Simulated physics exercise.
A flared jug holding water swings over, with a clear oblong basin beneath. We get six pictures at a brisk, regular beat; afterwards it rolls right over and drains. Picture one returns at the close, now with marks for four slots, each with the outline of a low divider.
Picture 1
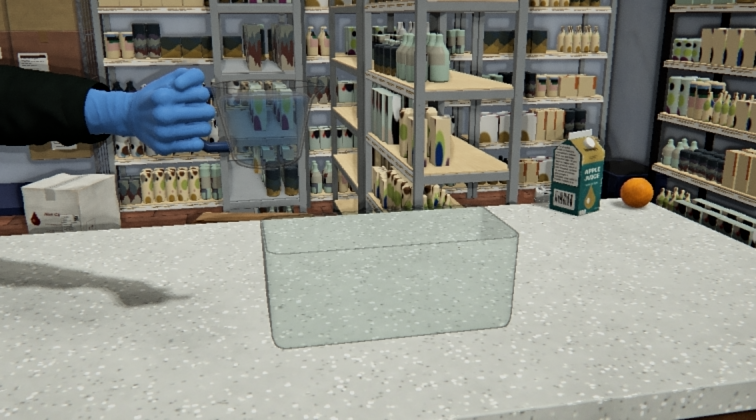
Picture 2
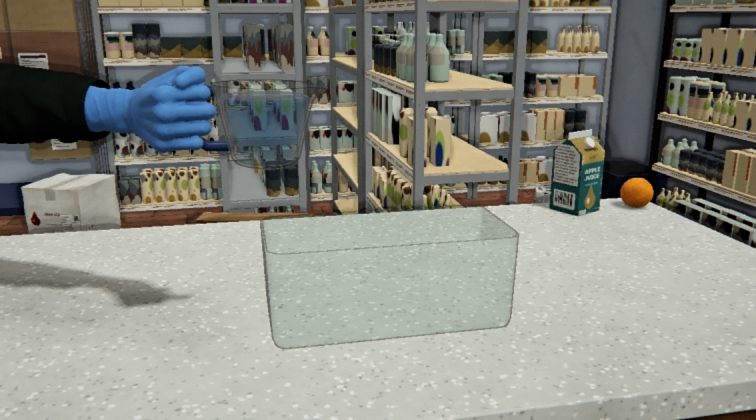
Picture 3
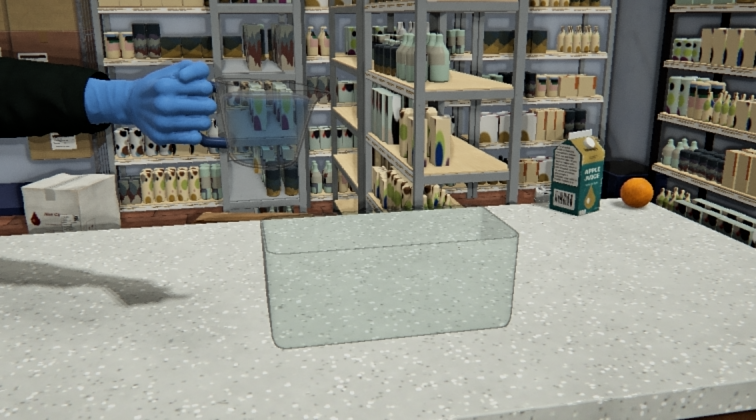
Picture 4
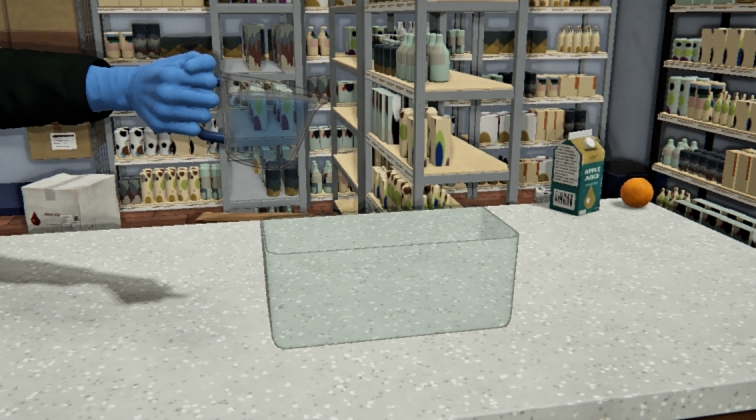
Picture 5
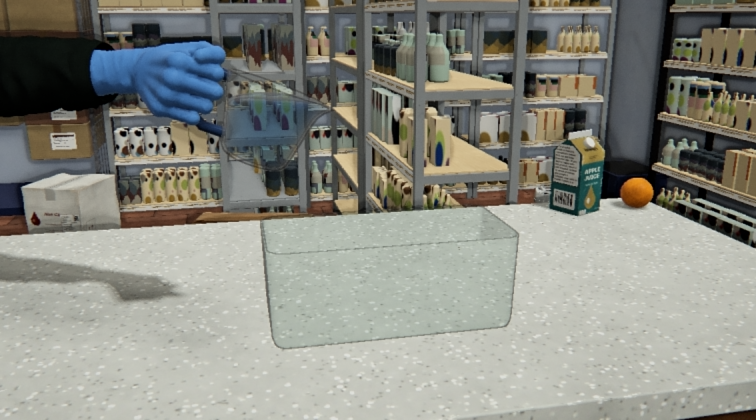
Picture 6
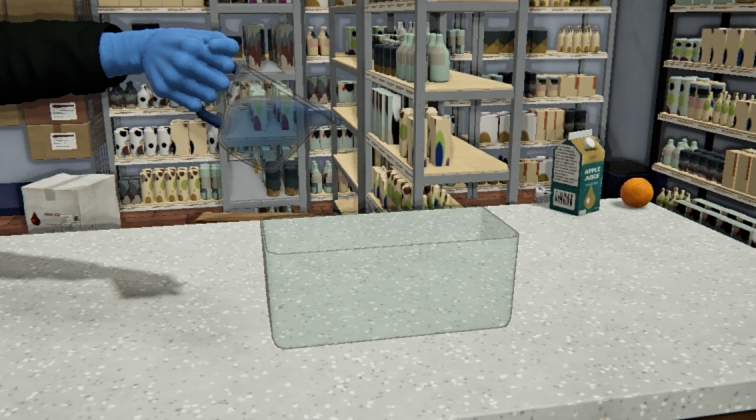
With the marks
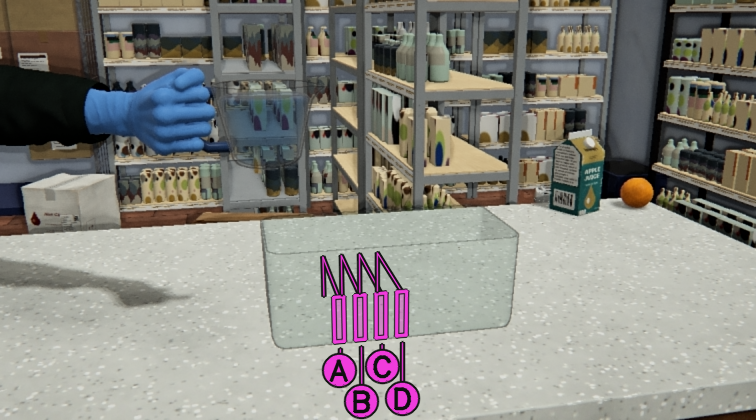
To begin with, a blue-gloved hand holds a clear jug of water upright, above and to the left of an empty clear basin on a speckled counter. The hand then gradually tilts the jug to the right, and at the end water just slips over its lip.
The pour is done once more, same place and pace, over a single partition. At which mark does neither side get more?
Go for C.
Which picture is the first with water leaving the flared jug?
Picture 6.
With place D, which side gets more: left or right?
More ends on the left.
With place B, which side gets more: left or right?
More ends on the right.
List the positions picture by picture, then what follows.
Upright, lip at (325, 86); basin from (272, 347) to (510, 323); nothing has left yet.
Upright, lip at (326, 87); nothing has left yet.
Tipped about 6°, lip at (328, 92); nothing has left yet.
Tipped about 12°, lip at (331, 99); nothing has left yet.
Tipped about 21°, lip at (334, 110); nothing has left yet.
Tipped about 32°, lip at (335, 122); water is over the lip, down to (335, 122).
On the marked copy, A at (340, 349); B at (361, 346); C at (382, 344); D at (402, 342).
If A is chosen, about 3 % ends left of the wall and 96 % right of it.
If B is chosen, about 12 % ends left of the wall and 87 % right of it.
If C is chosen, about 51 % ends left of the wall and 49 % right of it.
If D is chosen, about 86 % ends left of the wall and 12 % right of it; 3 % is lost outside.
